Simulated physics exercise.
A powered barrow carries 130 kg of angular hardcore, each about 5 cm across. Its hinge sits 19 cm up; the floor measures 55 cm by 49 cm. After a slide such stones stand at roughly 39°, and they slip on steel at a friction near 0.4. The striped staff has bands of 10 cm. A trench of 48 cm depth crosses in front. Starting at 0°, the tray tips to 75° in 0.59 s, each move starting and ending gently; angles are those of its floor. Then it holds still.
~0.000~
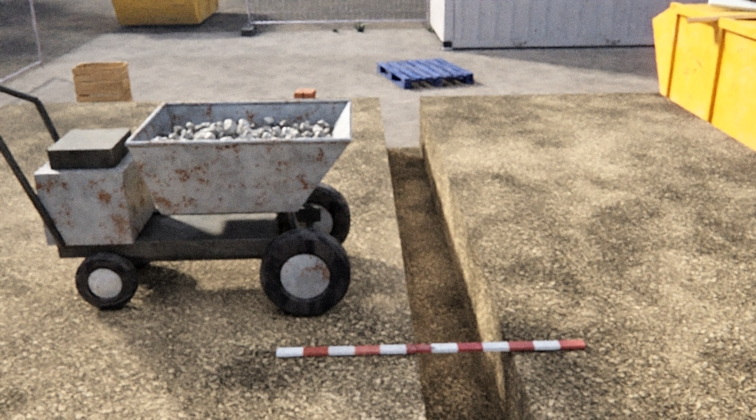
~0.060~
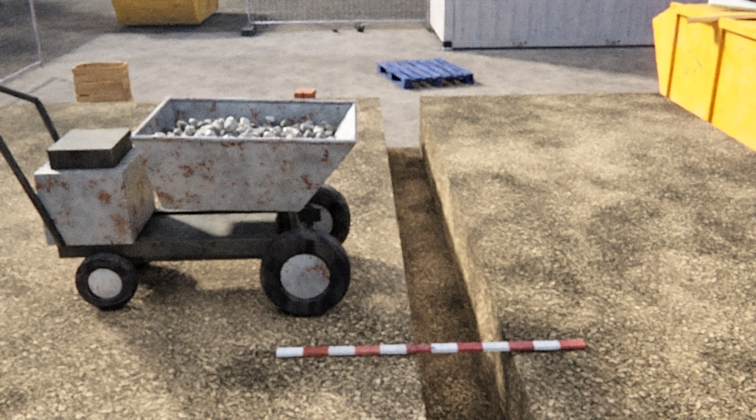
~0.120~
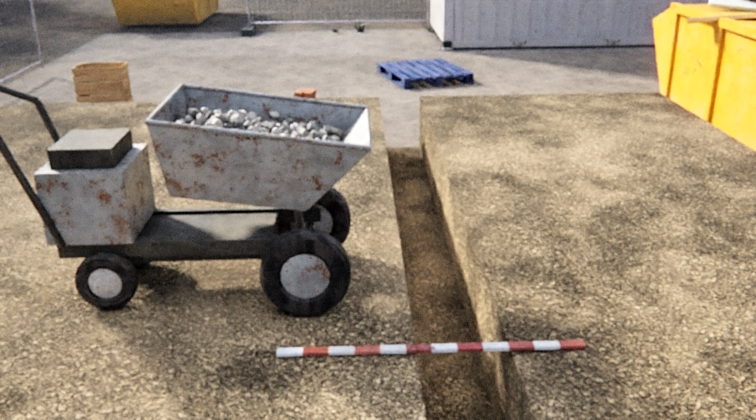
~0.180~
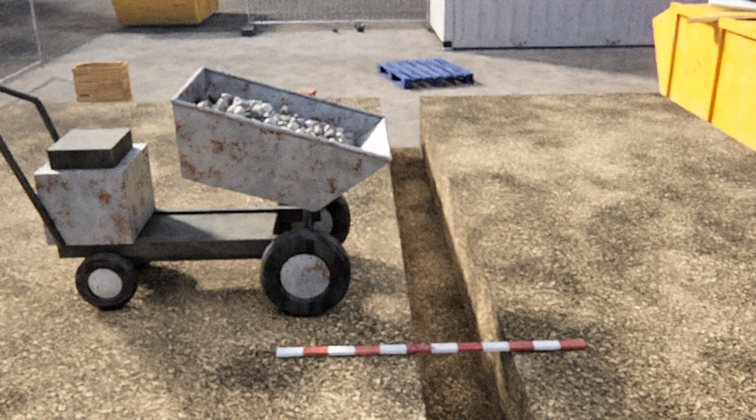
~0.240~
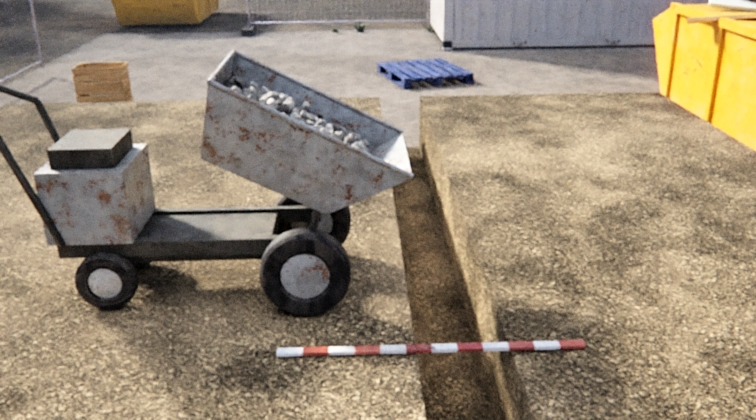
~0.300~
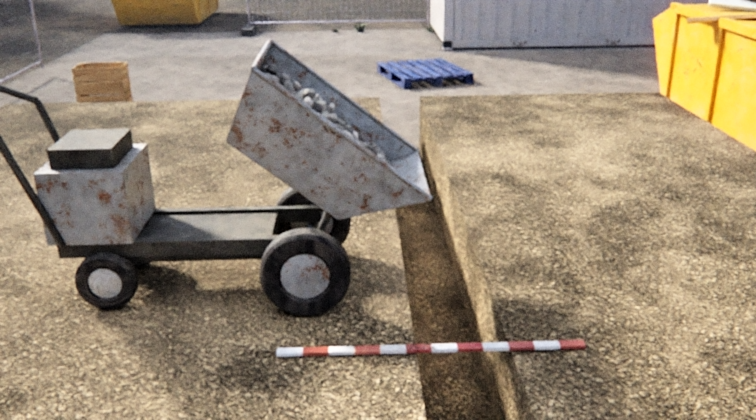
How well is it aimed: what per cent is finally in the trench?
Some 49 per cent of it.
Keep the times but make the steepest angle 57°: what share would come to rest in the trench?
Then about 15 per cent.
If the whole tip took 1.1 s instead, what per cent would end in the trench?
It would be near 75 per cent.
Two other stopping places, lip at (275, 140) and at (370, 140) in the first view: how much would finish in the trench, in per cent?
Near 90 per cent from the first place, 35 from the second.
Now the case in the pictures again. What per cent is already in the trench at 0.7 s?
About 15 per cent by then.
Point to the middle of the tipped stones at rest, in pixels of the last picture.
Near (493, 275).
After 0.4 s the floor is at 63°; 100 % in the tray; the foremost stones are at (434, 218).
After 0.7 s the floor is at 75°; 65 % in the tray, 14 % in the trench, 21 % past the trench; the foremost stones are at (536, 276).
After 1.0 s the floor is at 75°; 15 % in the tray, 32 % in the trench, 53 % past the trench; the foremost stones are at (724, 269).
After 3.0 s the floor is at 75°; 0 % in the tray, 49 % in the trench, 51 % past the trench; the foremost stones are past the picture's edge.
